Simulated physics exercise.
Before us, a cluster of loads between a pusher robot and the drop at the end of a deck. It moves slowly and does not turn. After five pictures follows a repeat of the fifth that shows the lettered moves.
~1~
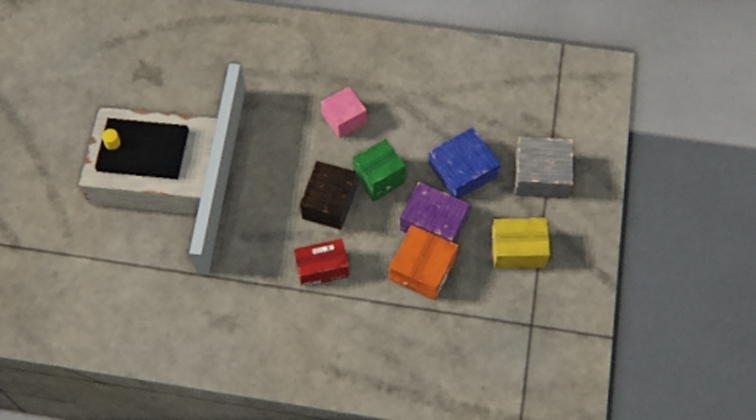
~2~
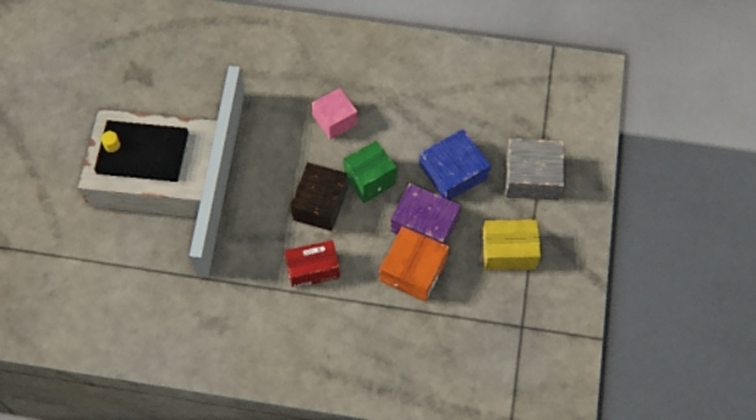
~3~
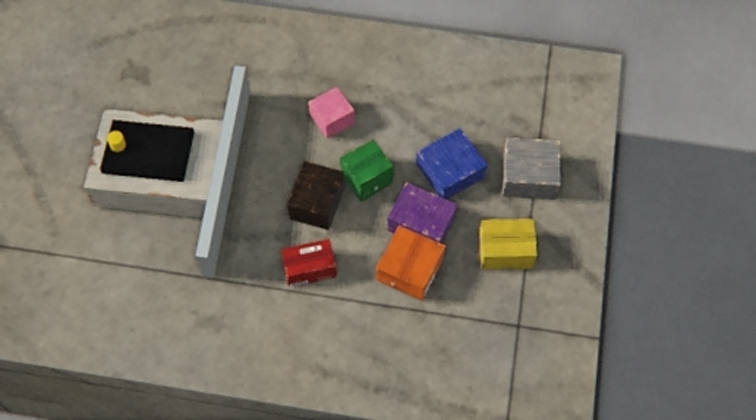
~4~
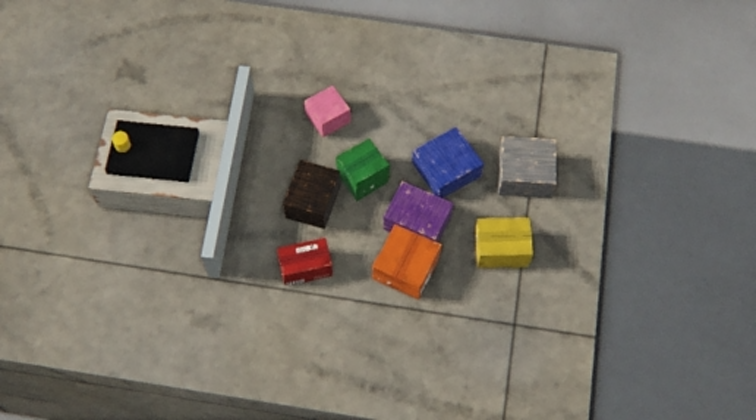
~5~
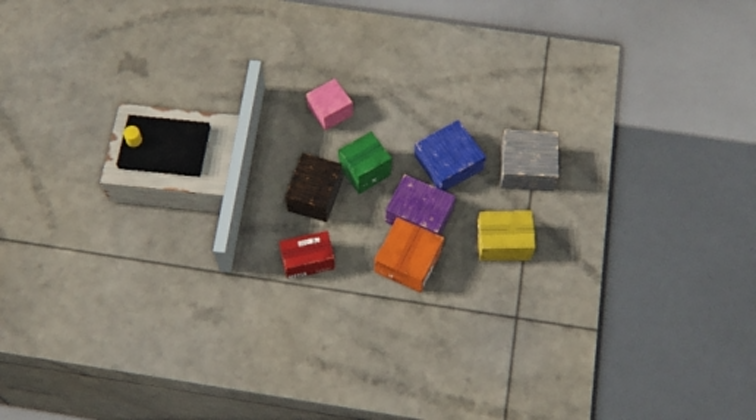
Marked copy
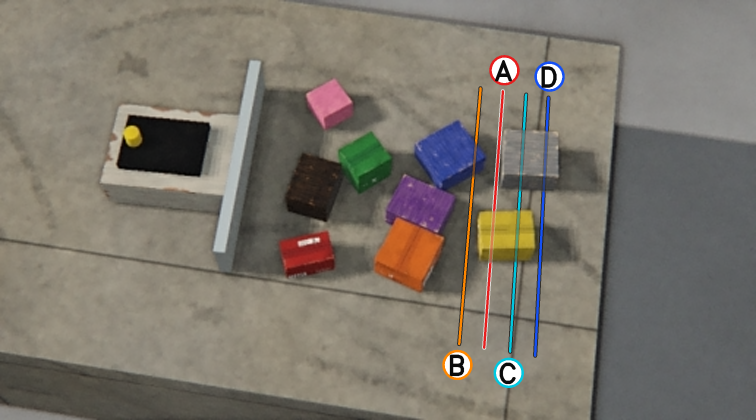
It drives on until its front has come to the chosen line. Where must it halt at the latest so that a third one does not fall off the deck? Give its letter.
Stop at C.
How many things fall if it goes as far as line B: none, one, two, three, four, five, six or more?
The count is none.
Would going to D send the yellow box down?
By then, yes.
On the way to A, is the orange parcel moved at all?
By then, yes.
On the copy, A at (494, 213); B at (470, 209); C at (518, 216); D at (542, 220).
On C. First, robot (269, 159); red parcel (357, 272); pink crate (377, 115).
Then, robot (369, 174); yellow box (565, 247); grey crate (562, 165).
Finally, robot (449, 186); grey crate over the edge; yellow box over the edge; two fallen.
By contrast, A is within the limit but short; B is within the limit but short; D drops four.
